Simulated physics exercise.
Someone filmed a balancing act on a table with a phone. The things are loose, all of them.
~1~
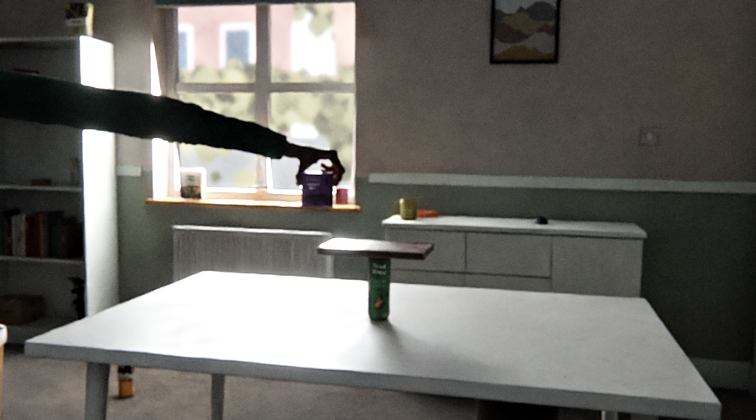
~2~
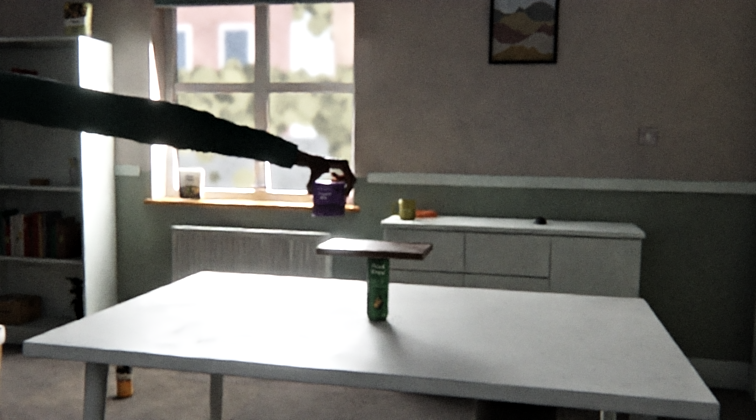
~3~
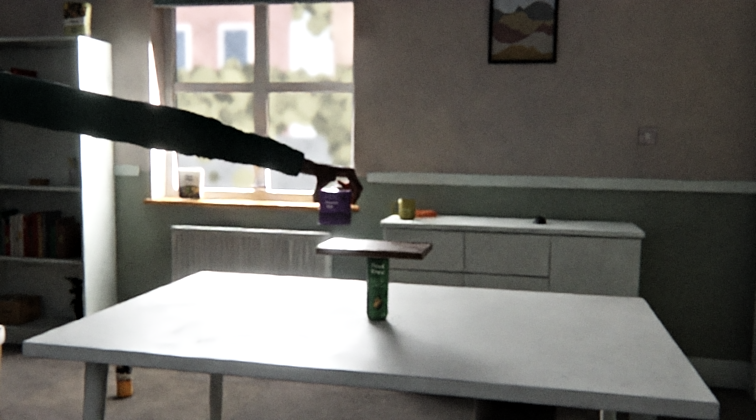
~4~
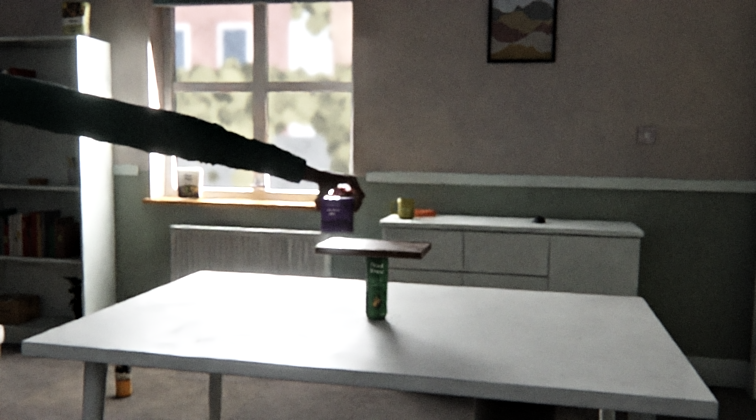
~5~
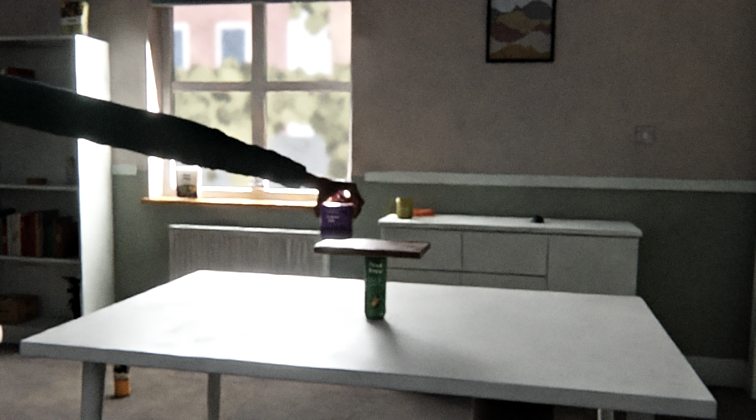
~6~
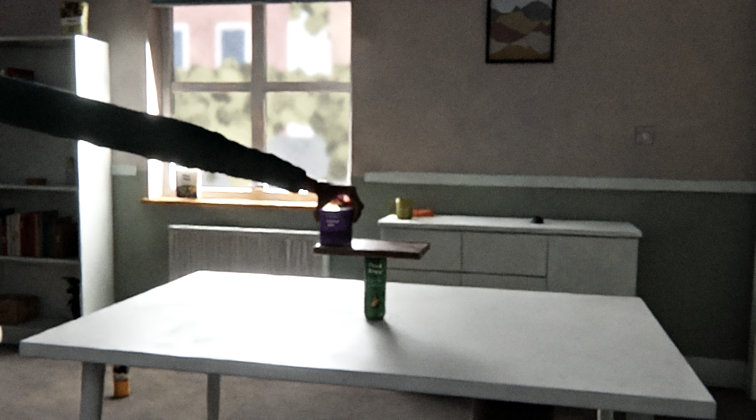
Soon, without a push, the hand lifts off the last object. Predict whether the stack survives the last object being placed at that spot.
The stack is too shaky.
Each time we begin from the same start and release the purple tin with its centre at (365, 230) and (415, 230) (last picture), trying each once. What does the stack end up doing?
The first time it stays in place, but the second time it tumbles down.
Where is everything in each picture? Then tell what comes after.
The first frame shows coming down; purple tin (318, 190); brown lid (377, 249).
The second frame shows coming down; purple tin (329, 199); brown lid (376, 249).
The third frame shows coming down; purple tin (335, 207); brown lid (376, 249).
The fourth frame shows coming down; purple tin (337, 215); brown lid (375, 248).
The fifth frame shows coming down; purple tin (336, 221); brown lid (374, 248).
The sixth frame shows set down, still held; purple tin (336, 226); brown lid (373, 248).
Then, 0.40 s after the last picture, purple tin now fallen; brown lid tipped 59° from how it was.
Then, 0.70 s after the last picture, brown lid now fallen.
By the end, fallen, brown lid and purple tin; green can in place. The stack comes apart.
